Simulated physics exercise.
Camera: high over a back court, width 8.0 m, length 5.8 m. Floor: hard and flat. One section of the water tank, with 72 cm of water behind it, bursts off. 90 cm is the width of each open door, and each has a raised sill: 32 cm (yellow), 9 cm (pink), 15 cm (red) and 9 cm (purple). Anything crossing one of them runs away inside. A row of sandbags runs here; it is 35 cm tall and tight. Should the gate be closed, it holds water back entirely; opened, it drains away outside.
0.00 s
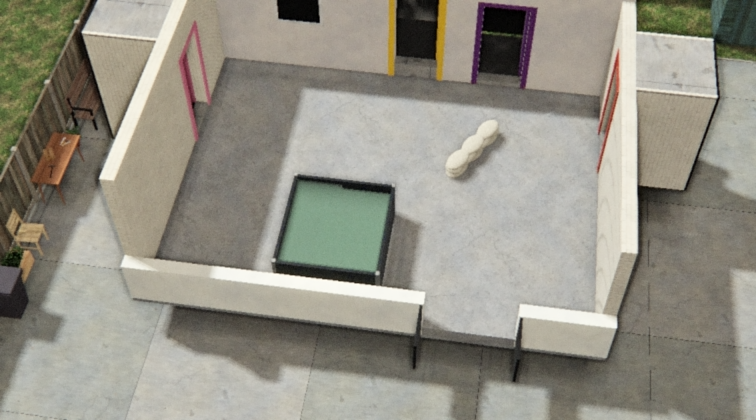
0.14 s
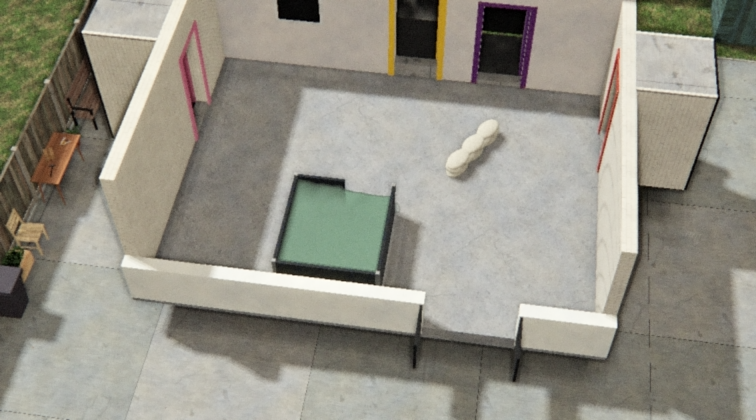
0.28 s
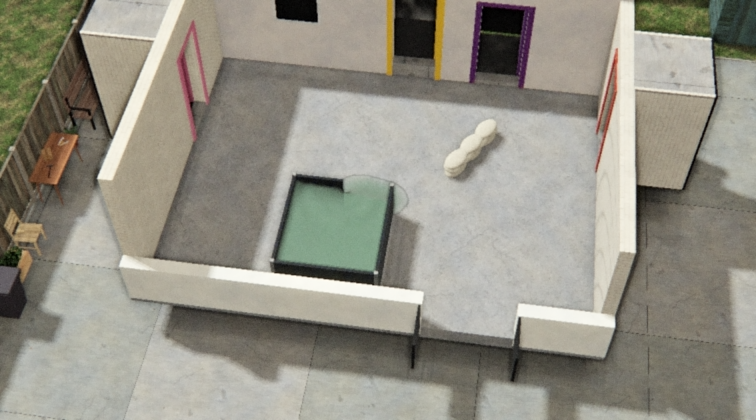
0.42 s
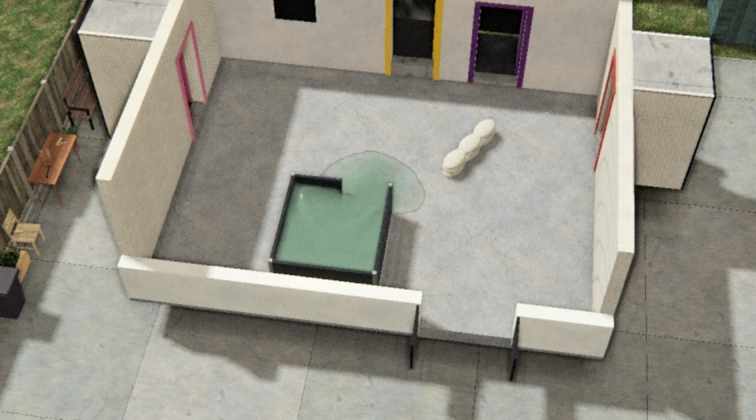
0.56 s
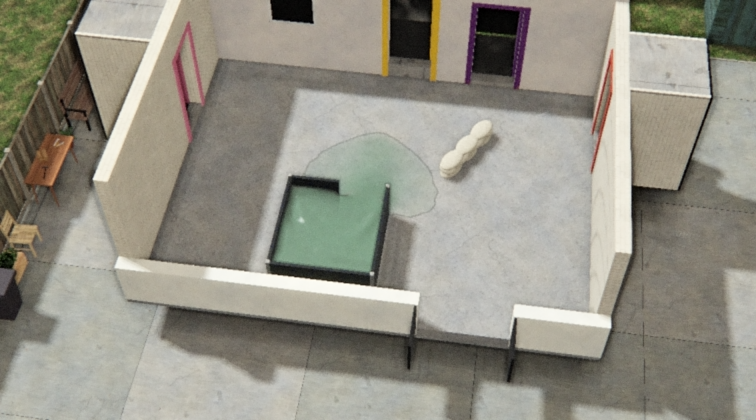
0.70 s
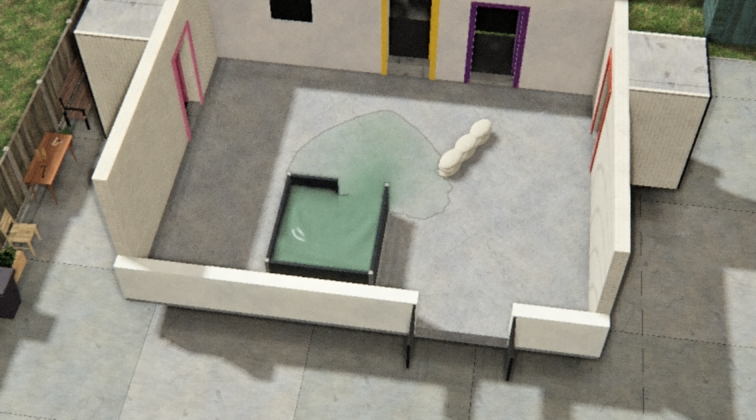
Water poured out of a square, green-looking tank in a walled courtyard after a piece of its far side came away, spreading across the gray floor in a widening puddle that reached the pale, rounded bags.
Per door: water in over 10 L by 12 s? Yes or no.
Yellow door no, pink door no, red door no, purple door yes.
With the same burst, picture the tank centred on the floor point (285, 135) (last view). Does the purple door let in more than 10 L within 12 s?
Purple: Within limit.
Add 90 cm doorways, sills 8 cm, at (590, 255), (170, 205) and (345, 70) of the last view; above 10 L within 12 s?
So, in the order given, it's shy of the mark, then shy of the mark, then beyond the mark.
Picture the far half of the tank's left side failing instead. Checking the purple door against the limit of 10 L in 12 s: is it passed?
Measured against that limit, the purple door stays within it.
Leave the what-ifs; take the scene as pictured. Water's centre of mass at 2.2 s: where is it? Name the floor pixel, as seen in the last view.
(362, 183).
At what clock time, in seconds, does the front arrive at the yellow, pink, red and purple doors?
Yellow: 1.0 s; pink: 3.4 s; red: 3.2 s; purple: 1.6 s.
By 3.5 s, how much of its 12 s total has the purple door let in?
That works out near 80%.
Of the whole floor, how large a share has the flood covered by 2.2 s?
About 35 per cent.
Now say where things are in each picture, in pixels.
The water tank at (335, 225) is whole and still, 72 cm deep, in the first picture.
The front is at a hidden place, 0.5 m from the gap on the water tank's far side; 0.2 m2 of floor is under water; 72 cm left at the back of the water tank, in the second picture.
Water pours out on the water tank's far side and has run 0.8 m, to (347, 181); typically 11 cm deep outside, 72 cm at the water tank's back, in the third picture.
Water pours out on the water tank's far side and has run 1.4 m, to (367, 155); typically 7 cm deep outside, 72 cm at the water tank's back, in the fourth picture.
The front is at (386, 137), 2.0 m from the gap on the water tank's far side; 3.4 m2 of floor is under water; 67 cm left at the back of the water tank, in the fifth picture.
Water pours out on the water tank's far side and has run 2.6 m, to (392, 115); typically 4 cm deep outside, 61 cm at the water tank's back, in the sixth picture.
After 1.4 s water covers 25 % of the floor and is deepest (36 cm) near (369, 203); yellow door 22 cm at the sill, 0 L in, pink door not reached, red door not reached, purple door not reached.
After 2.2 s water covers 35 % of the floor and is deepest (28 cm) near (393, 77); yellow door 28 cm at the sill, 0 L in, pink door not reached, red door not reached, purple door 23 cm at the sill, 15 L in.
After 3.5 s water covers 40 % of the floor and is deepest (22 cm) near (218, 59); yellow door 17 cm at the sill, 0 L in, pink door 2 cm at the sill, 0 L in, red door 8 cm at the sill, 0 L in, purple door 16 cm at the sill, 78 L in.
After 7.0 s water covers 85 % of the floor and is deepest (12 cm) near (546, 131); yellow door 8 cm at the sill, 0 L in, pink door 8 cm at the sill, 0 L in, red door 10 cm at the sill, 0 L in, purple door 7 cm at the sill, 98 L in.
After 12.0 s water covers 95 % of the floor and is deepest (10 cm) near (160, 225); yellow door 5 cm at the sill, 0 L in, pink door 5 cm at the sill, 0 L in, red door 5 cm at the sill, 0 L in, purple door 5 cm at the sill, 98 L in.
